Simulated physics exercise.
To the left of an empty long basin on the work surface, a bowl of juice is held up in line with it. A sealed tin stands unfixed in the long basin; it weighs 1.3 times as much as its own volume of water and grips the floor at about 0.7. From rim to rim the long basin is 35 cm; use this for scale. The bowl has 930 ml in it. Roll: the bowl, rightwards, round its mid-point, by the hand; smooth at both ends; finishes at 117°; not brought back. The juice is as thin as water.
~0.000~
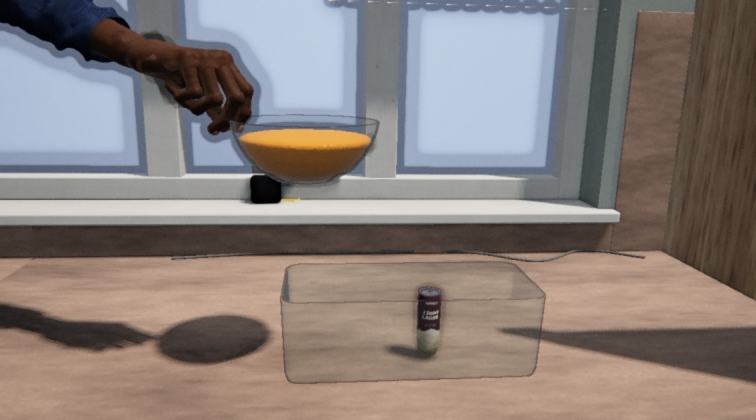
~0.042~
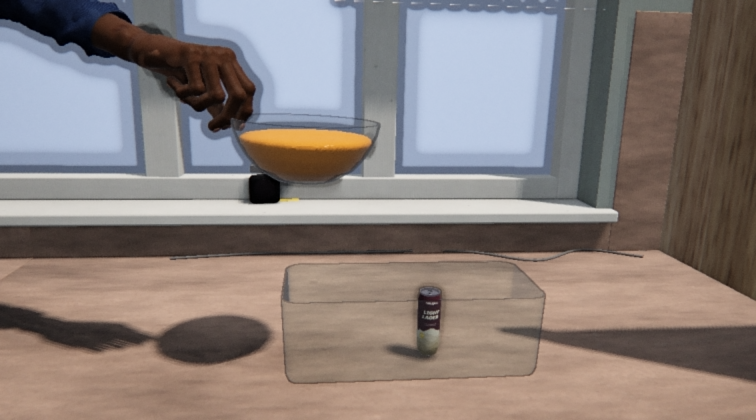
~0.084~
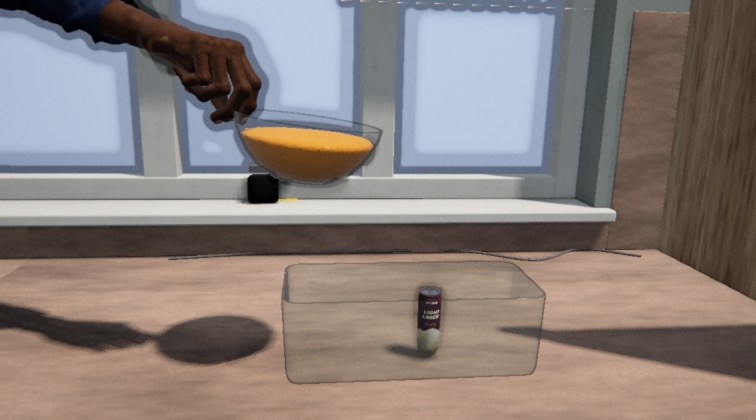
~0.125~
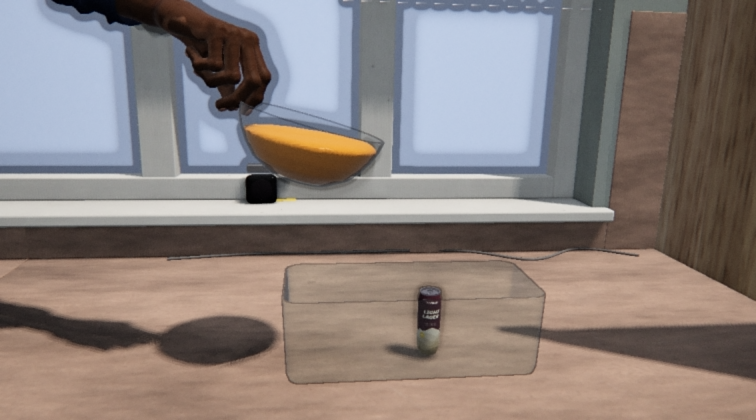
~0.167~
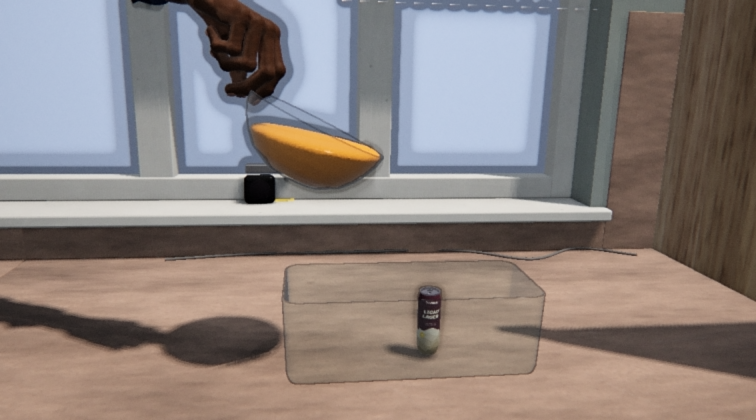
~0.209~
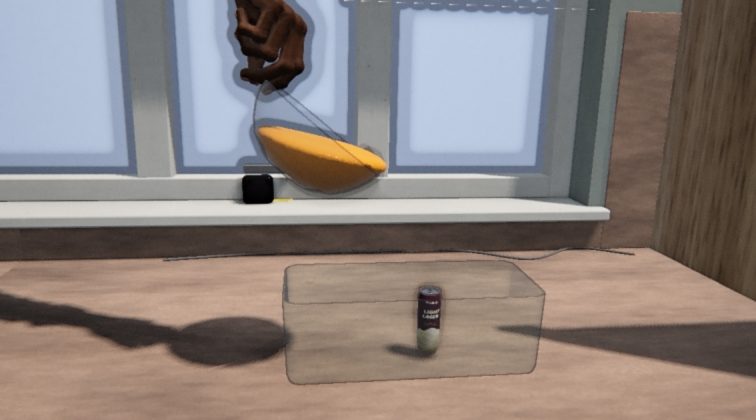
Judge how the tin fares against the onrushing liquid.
My bet is it won't last.
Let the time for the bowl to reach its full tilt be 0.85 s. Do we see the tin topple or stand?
Then the tin does not tip.
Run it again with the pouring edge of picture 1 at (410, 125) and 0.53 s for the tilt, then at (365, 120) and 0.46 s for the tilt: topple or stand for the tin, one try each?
In the first try it remains standing; in the second it comes down.
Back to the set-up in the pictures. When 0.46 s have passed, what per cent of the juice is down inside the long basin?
The basin holds roughly 60 in a hundred parts at that moment.
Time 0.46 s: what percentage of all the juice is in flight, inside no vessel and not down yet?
Near 40 per cent at that time.
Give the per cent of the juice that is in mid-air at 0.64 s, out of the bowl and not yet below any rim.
About 7 % of the total.
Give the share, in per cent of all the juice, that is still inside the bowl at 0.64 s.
Around 0 in a hundred.
Then, 0.46 s in, the tilt is 111° and 1 per cent is still to pour; the tin stands where it began.
Then, 0.64 s in, the tilt is 117° and 0 per cent is still to pour; the tin leans 9°.
Then, 0.82 s in, the tilt is 117° and 0 per cent is still to pour; the tin leans 16°.
Then, 1.03 s in, the tilt is 117° and 0 per cent is still to pour; the tin lies on its side.
Finally, the tin lies on its side.
